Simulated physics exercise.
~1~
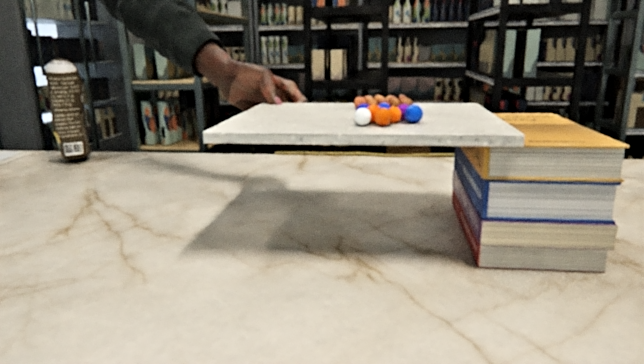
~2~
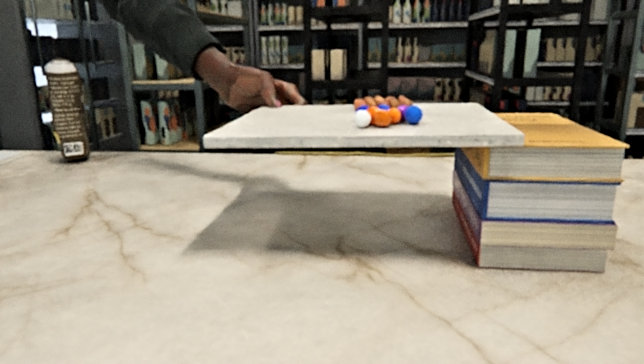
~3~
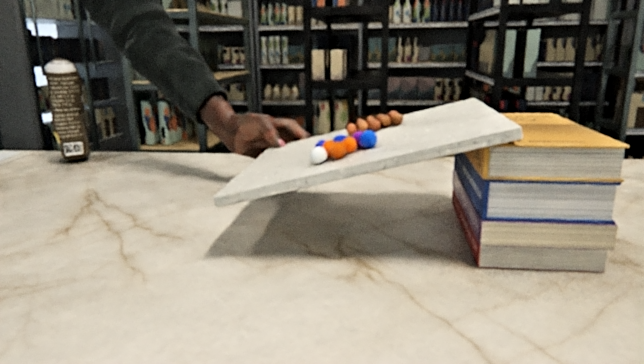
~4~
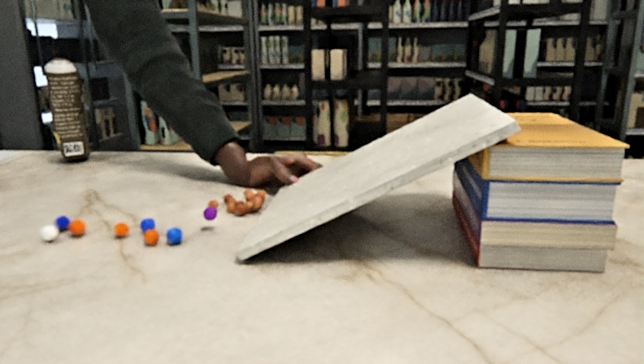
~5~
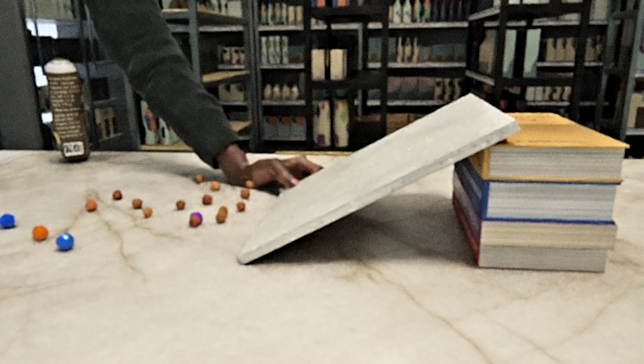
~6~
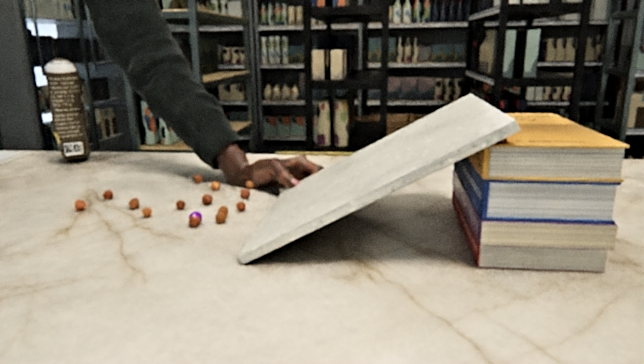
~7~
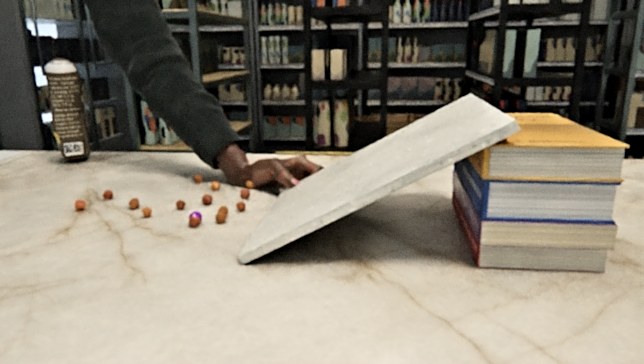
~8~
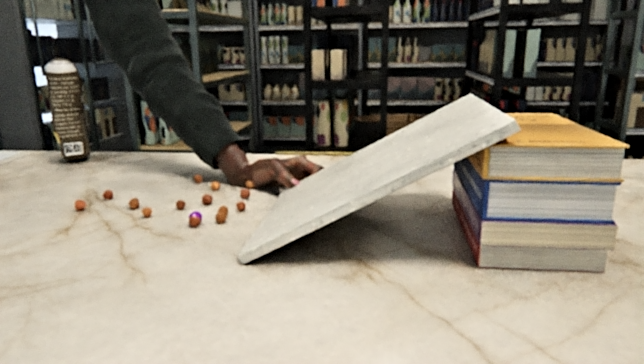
Hand lowering one end of a board propped on stacked books, colourful balls rolling off leftward, brownish ones staying scattered nearby.
